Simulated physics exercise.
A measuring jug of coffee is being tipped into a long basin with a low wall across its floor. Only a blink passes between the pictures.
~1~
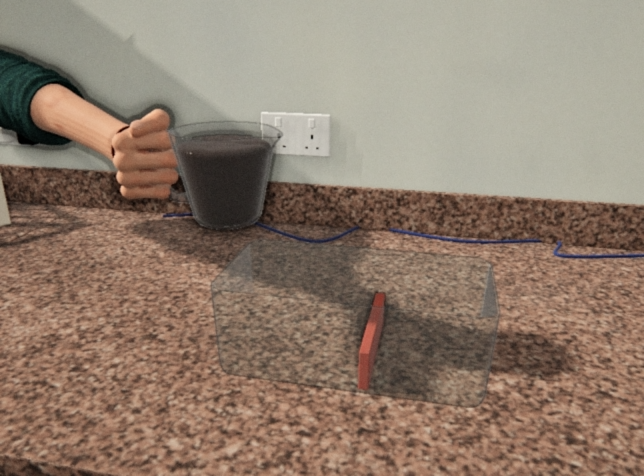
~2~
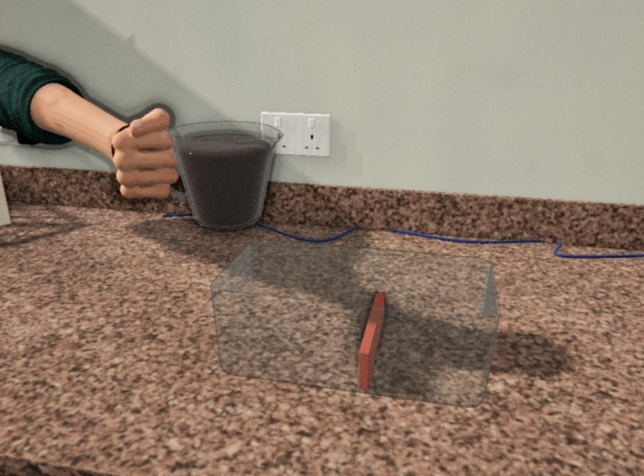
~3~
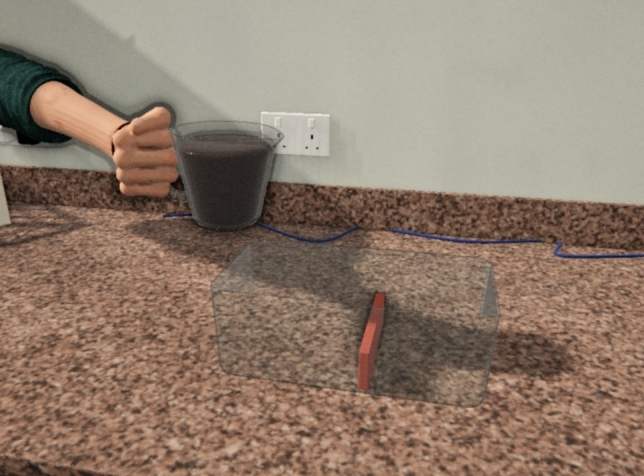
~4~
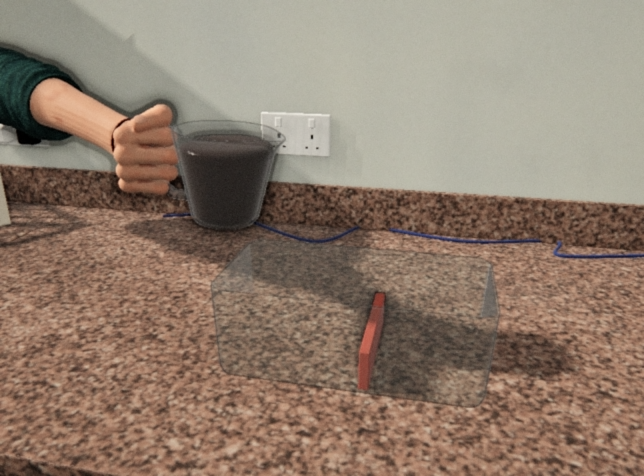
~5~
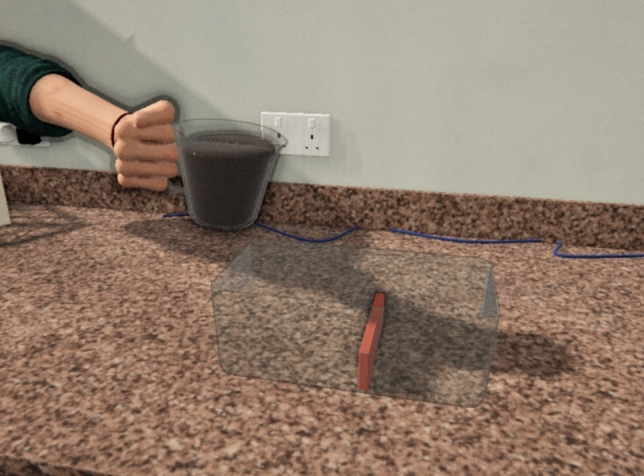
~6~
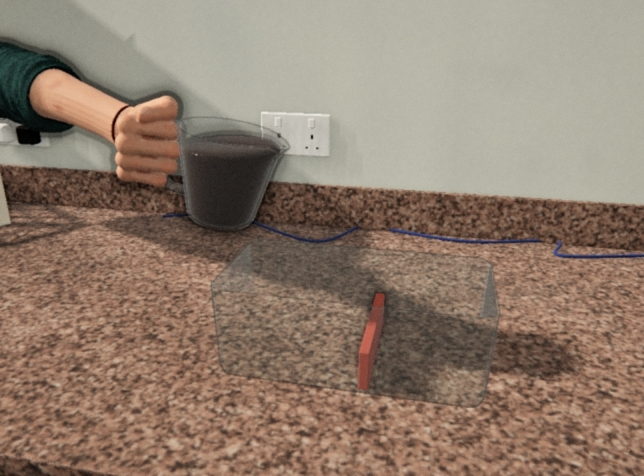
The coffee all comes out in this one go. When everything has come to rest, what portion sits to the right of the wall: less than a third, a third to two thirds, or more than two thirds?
The share right of the wall will be small, below one third.
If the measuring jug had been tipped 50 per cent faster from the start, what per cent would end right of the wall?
I'd say close to 5 per cent.
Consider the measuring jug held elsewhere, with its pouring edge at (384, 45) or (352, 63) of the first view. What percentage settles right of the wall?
First place gives some 85 %, second place some 90 %.
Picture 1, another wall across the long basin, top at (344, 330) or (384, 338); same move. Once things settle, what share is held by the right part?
Around 35 per cent for the first, around 15 per cent for the second.
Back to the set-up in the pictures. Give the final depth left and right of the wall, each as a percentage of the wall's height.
On the left it is 40 per cent, on the right 0.
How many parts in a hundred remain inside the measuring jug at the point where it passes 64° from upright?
It works out to close to 70 percent.
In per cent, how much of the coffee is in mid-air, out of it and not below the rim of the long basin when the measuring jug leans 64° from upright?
Share: Approx. 20 %.
A moment on, the measuring jug is tipped part way and 68 per cent is still to pour, 13 is left of the wall and 0 right of it.
Next, the measuring jug is tipped right over and 10 per cent is still to pour, 79 is left of the wall and 1 right of it.
Then the measuring jug is tipped right over and 0 per cent is still to pour, 95 is left of the wall and 4 right of it.
Later the measuring jug is tipped right over and 0 per cent is still to pour, 95 is left of the wall and 4 right of it.
At rest 95 per cent lies left of the wall, 4 right of it and 1 outside.
